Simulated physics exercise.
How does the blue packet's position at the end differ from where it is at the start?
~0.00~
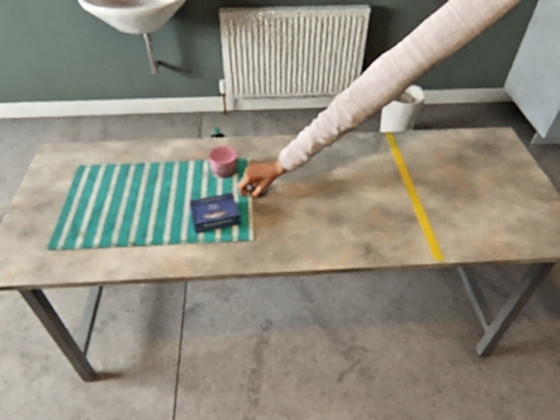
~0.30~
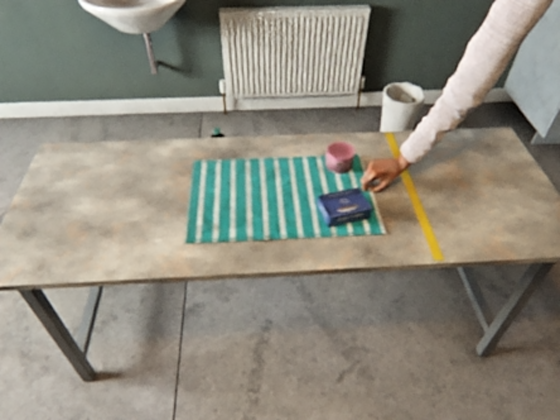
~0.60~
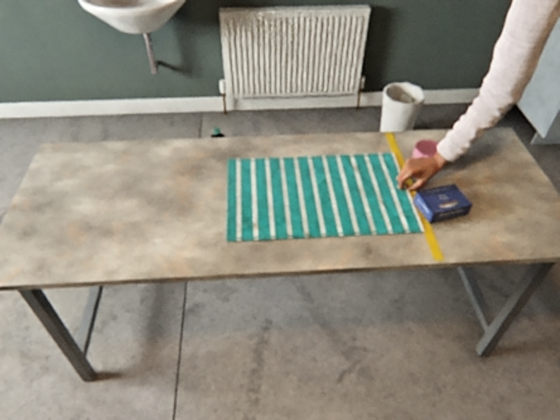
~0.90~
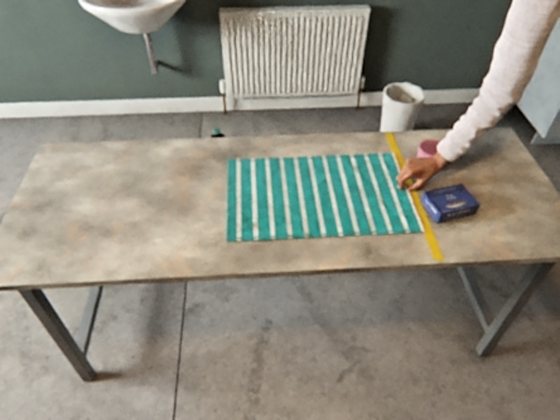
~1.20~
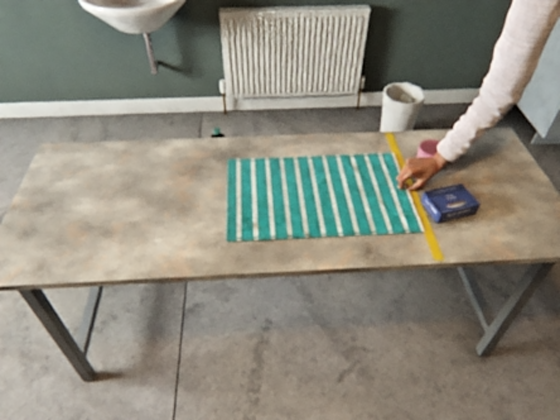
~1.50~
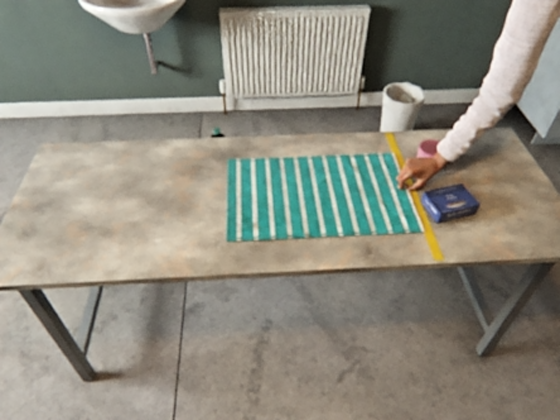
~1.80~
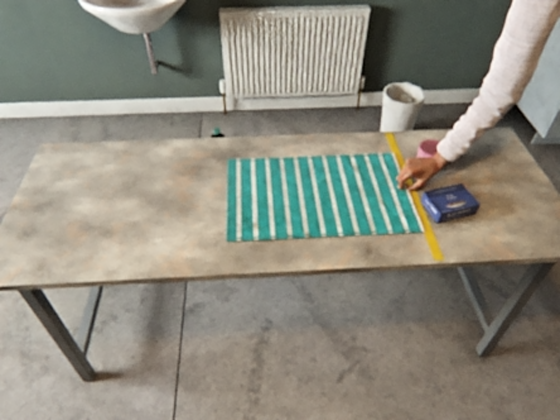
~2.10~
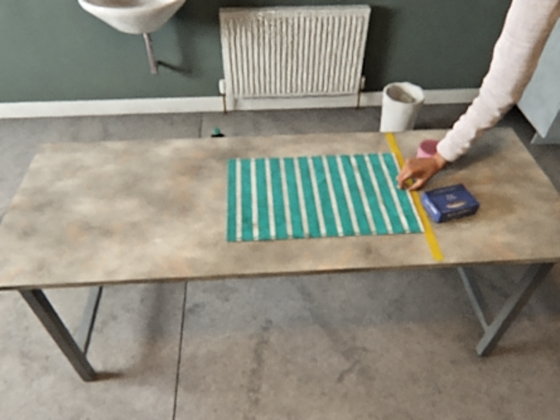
At the start the blue packet rests on the striped cloth, well to the left of the yellow tape. By the end it is much further right, on the bare table just beyond the tape.
The clip opens on a long table where a hand grips the right edge of a turquoise and white striped cloth, with a dark blue packet and a small pink tub resting near that edge. The arm pulls the cloth to the right, towards a strip of yellow tape, and both items ride along on it. The cloth stops with its edge at the tape, while the packet and the tub carry on to the right past the edge. From then on nothing moves, and the hand stays at the cloth's edge. At the end both items sit on the bare table, clear of the cloth.
